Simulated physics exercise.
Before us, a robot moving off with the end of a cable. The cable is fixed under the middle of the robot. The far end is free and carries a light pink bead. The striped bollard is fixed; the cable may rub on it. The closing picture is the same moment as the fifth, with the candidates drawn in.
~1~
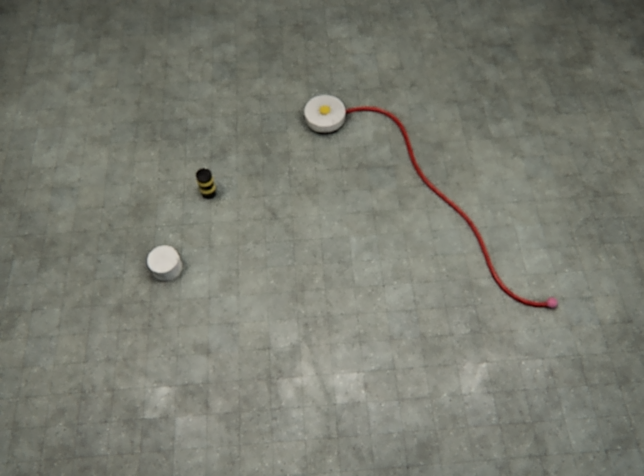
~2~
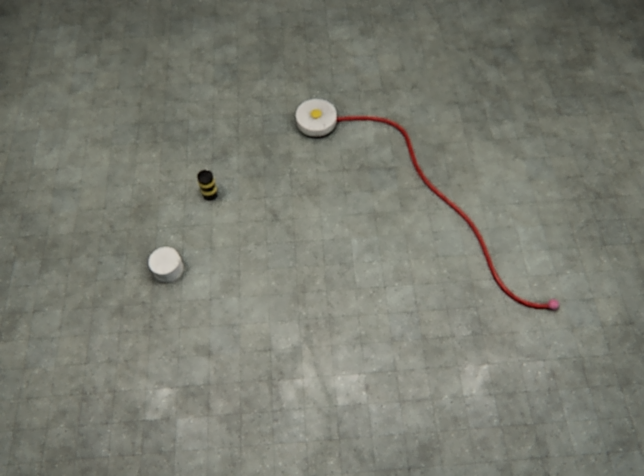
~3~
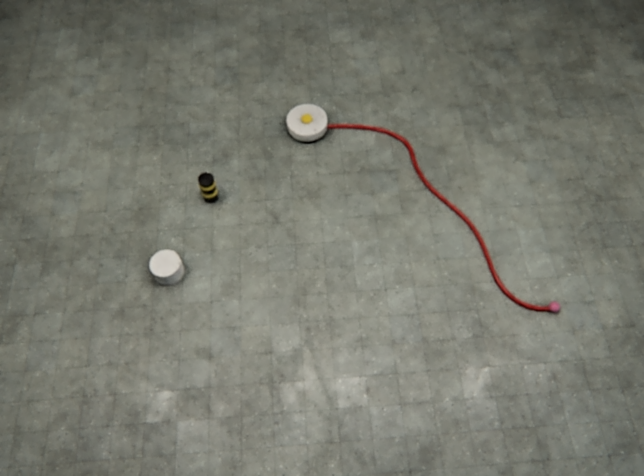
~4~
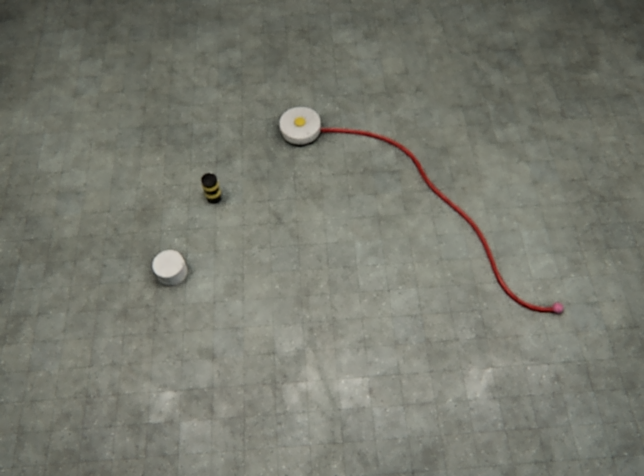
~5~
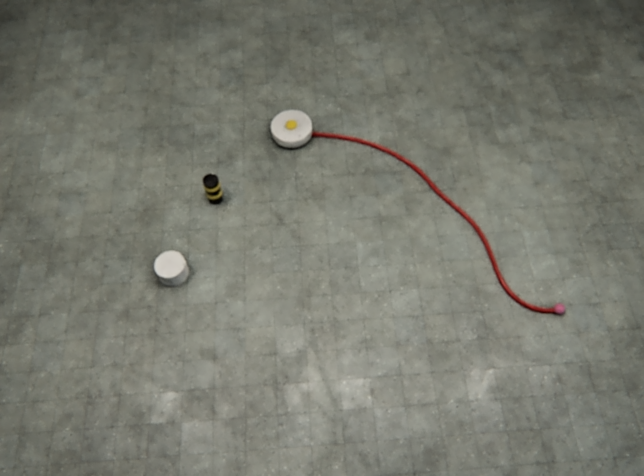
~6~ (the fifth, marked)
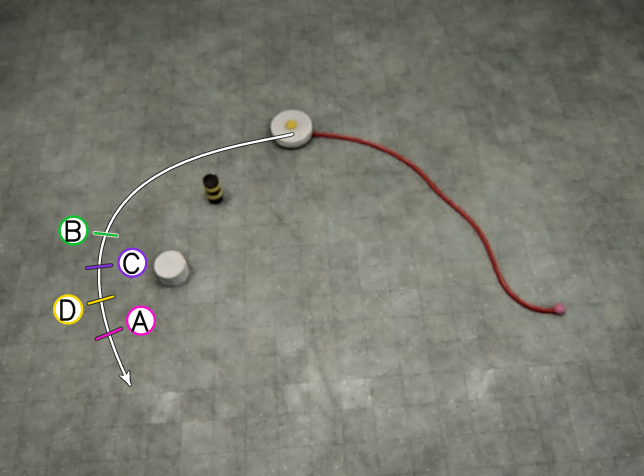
At the start, a round white robot with a yellow centre sits at the upper middle of a grey floor, a red cable curving from it to a pink bead at lower right. The robot moves slowly left and slightly down, drawing the nearby cable straighter, while the white tub and black-and-yellow bollard stay put.
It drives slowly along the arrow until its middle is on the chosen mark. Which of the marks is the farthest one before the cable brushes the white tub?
All is well up to A.
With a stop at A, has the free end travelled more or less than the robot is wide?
By then, more.
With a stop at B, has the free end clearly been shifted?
By then, yes.
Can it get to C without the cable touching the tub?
Yes.
On the marked copy, A at (109, 334); B at (106, 234); C at (99, 267); D at (101, 300); the route from (292, 134) via (120, 208) to (130, 385).
With A. Early on, robot (183, 158), middle of the cable (351, 192), free end (507, 274).
Further on, robot (102, 235), middle of the cable (274, 198), free end (443, 236).
At the end, robot (106, 331), middle of the cable (217, 191), free end (385, 219); only the bollard has been touched, if anything.
As for the rest, B is safe but short; C is safe but short; D is safe but short.
